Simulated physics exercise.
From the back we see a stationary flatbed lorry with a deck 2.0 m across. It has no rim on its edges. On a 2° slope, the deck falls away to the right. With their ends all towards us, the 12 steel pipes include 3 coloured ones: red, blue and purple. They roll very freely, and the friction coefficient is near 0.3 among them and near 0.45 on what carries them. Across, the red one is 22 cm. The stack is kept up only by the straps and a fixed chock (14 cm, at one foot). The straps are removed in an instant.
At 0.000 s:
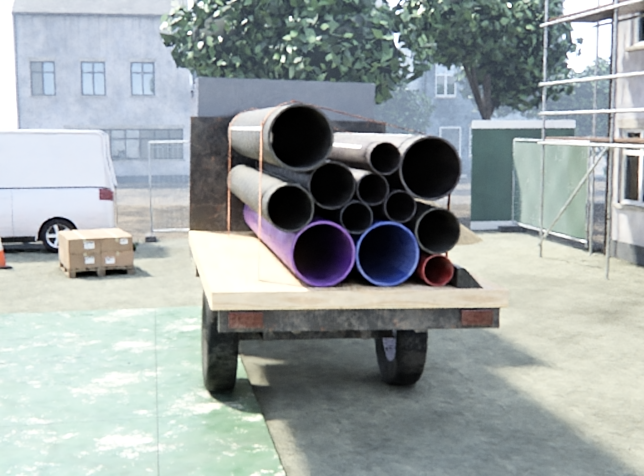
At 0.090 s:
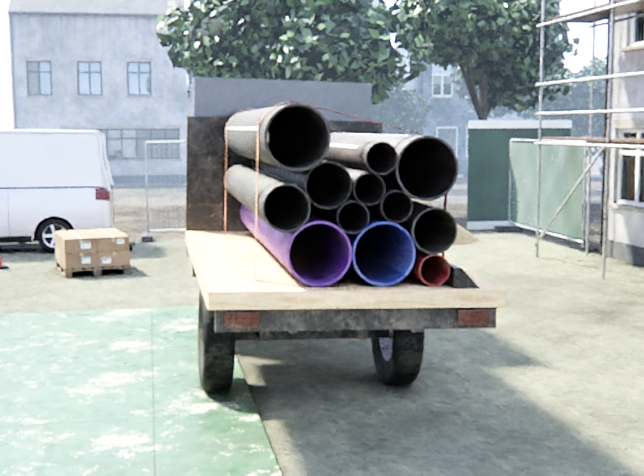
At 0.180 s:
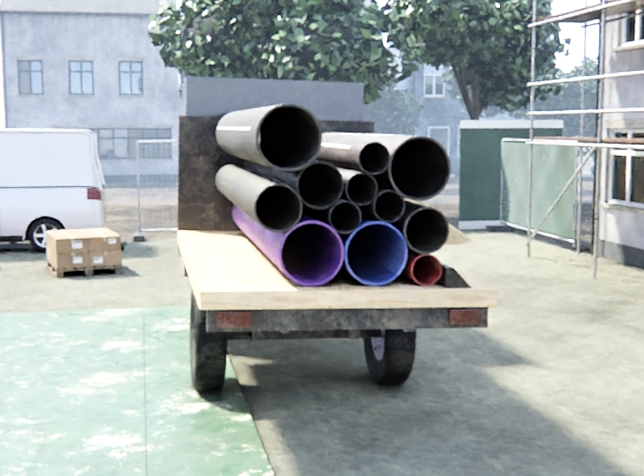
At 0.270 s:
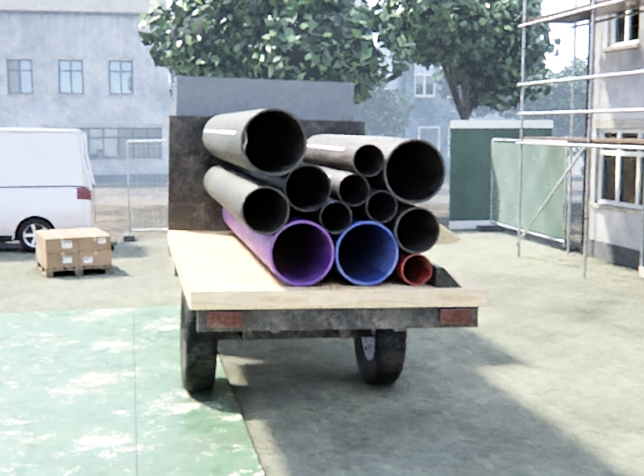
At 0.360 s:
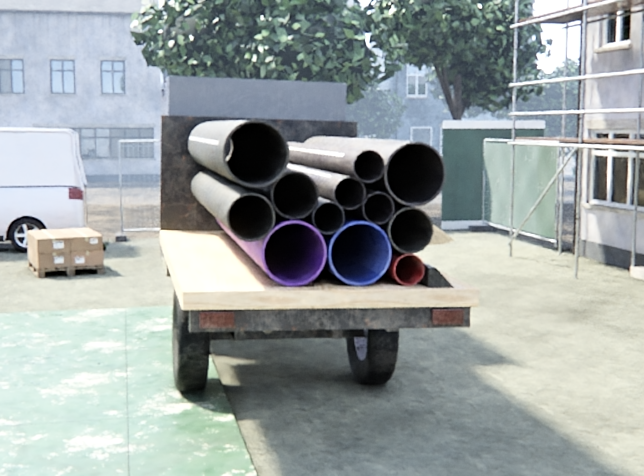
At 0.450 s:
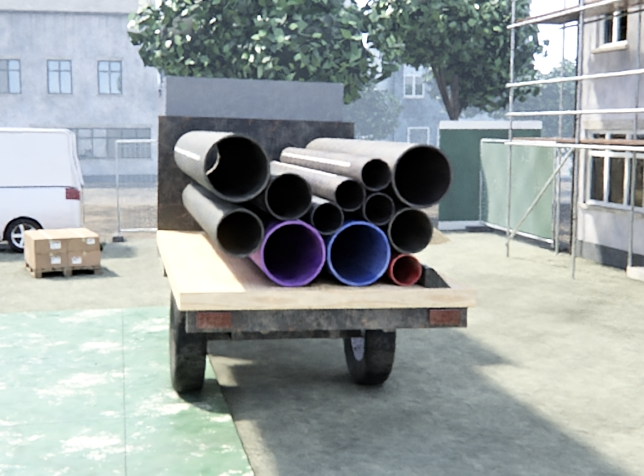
The pipes stacked on the back of a parked flatbed lorry sat strapped at first, then the straps were gone and the upper ones shifted slightly apart, some left and some right.
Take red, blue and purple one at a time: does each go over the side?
Red pipe: No; blue: No; purple: No.
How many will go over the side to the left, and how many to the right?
2 left, 5 right.
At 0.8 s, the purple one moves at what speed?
Roughly 0.0 m/s.
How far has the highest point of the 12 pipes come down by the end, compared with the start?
Roughly 65 cm.
By 0.8 s, red is on the deck, 45 cm from the right edge; blue is on the deck, 80 cm from the right edge; purple is on the deck, 75 cm from the left edge; 2 off so far.
Finally (5.3 s), red is on the deck, 45 cm from the right edge; blue is on the deck, 80 cm from the right edge; purple is on the deck, 75 cm from the left edge; 7 off so far.
